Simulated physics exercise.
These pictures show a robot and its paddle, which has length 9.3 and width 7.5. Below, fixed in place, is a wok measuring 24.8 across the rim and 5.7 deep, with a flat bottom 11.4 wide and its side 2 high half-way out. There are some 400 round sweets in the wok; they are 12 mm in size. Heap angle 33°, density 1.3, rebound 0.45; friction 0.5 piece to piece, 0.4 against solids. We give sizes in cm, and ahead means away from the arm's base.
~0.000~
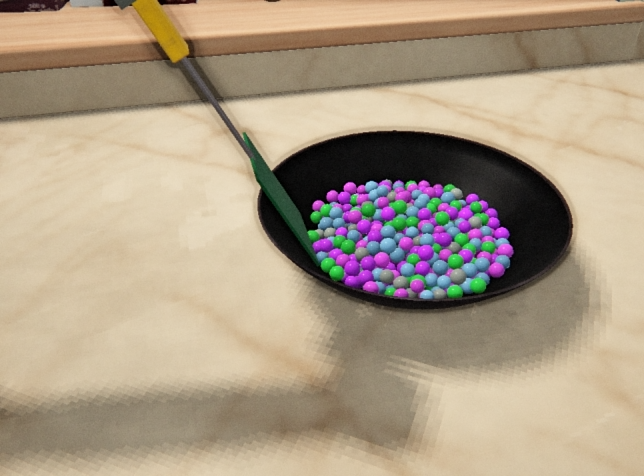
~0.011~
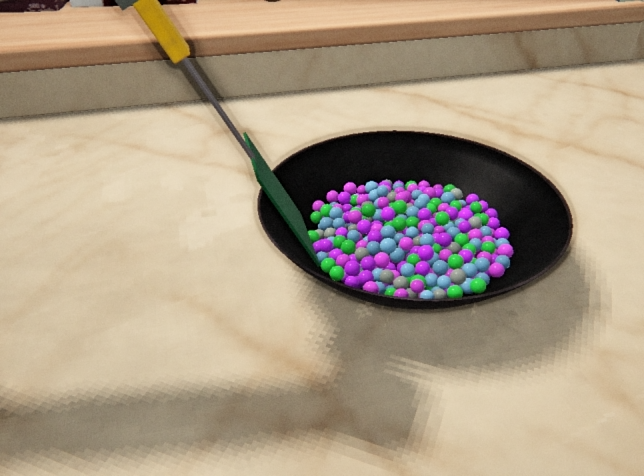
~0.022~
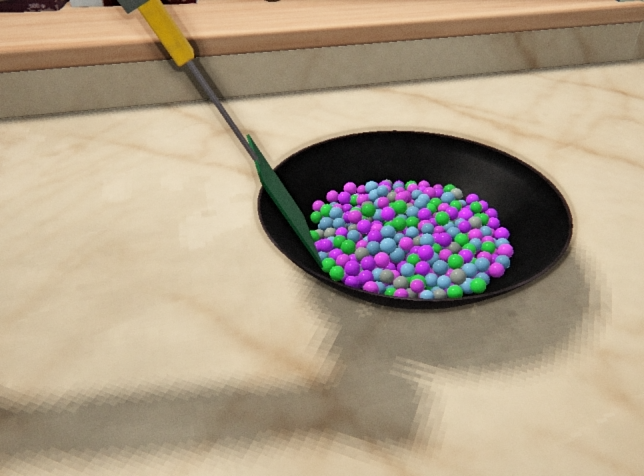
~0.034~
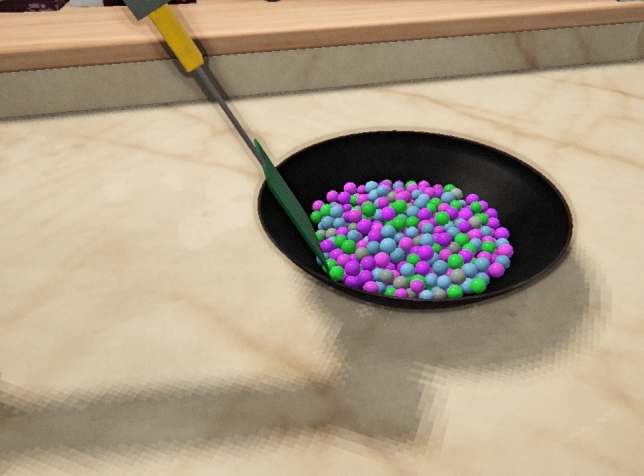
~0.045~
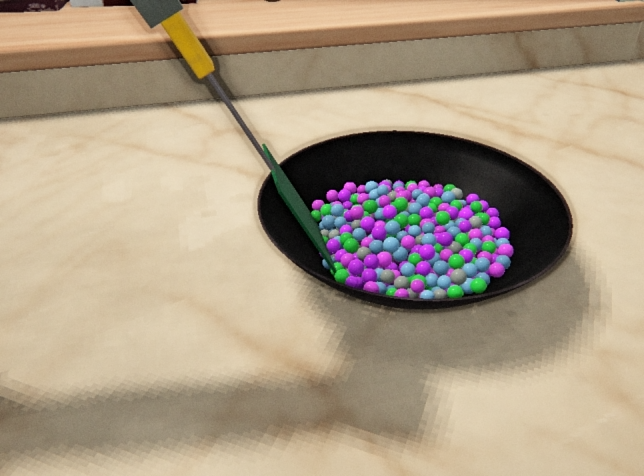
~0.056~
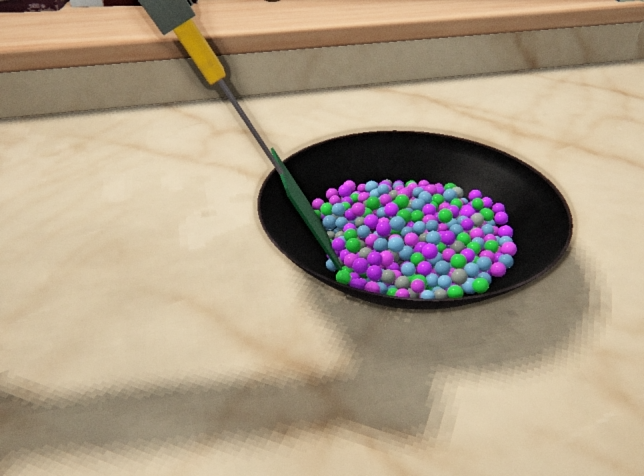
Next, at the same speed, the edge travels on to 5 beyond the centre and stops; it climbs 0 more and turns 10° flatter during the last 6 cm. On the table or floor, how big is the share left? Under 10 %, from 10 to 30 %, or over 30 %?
Under 10 %.
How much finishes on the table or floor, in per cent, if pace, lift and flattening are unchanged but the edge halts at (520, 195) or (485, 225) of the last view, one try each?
About 45 and 15 per cent.
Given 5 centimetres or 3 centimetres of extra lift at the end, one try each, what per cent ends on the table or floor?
Close to 5 and 0 percent respectively.
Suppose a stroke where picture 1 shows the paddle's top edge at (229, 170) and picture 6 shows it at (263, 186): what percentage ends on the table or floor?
About 5 per cent.
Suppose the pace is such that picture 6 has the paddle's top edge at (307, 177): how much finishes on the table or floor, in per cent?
10 %.
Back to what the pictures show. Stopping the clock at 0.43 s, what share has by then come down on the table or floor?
It is near 5 percent.
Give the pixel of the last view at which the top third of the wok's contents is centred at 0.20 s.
Centre: Approx. (484, 202) in the last view.
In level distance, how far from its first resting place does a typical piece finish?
It comes to some 5 cm.
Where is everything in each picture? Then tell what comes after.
In the first frame, paddle top edge at (250, 154), sloping 63°; upper third of the load around (407, 228), from x 310 to 505, top at y 185; 396 in the wok.
In the second frame, paddle top edge at (251, 155), sloping 63°; upper third of the load around (407, 228), from x 310 to 505, top at y 185.
In the third frame, paddle top edge at (254, 157), sloping 63°; upper third of the load around (407, 228), from x 310 to 505, top at y 185.
In the fourth frame, paddle top edge at (262, 161), sloping 63°; upper third of the load around (407, 228), from x 315 to 505, top at y 185.
In the fifth frame, paddle top edge at (271, 166), sloping 63°; upper third of the load around (408, 227), from x 315 to 505, top at y 185.
In the sixth frame, paddle top edge at (280, 170), sloping 63°; upper third of the load around (412, 223), from x 315 to 510, top at y 185; 396 in the wok.
After 0.13 s, sloping 63°, highest piece 5 above the table; 396 in the wok.
After 0.20 s, sloping 58°, highest piece 7 above the table; 396 in the wok.
After 0.43 s, sloping 53°, highest piece 7 above the table; 382 in the wok, 11 on the table or floor, 3 on the blade or in flight.
After 1.48 s, sloping 53°, highest piece 7 above the table; 380 in the wok, 16 on the table or floor.
At rest, 380 in the wok, 16 on the table or floor. That is 4 % on the table or floor.
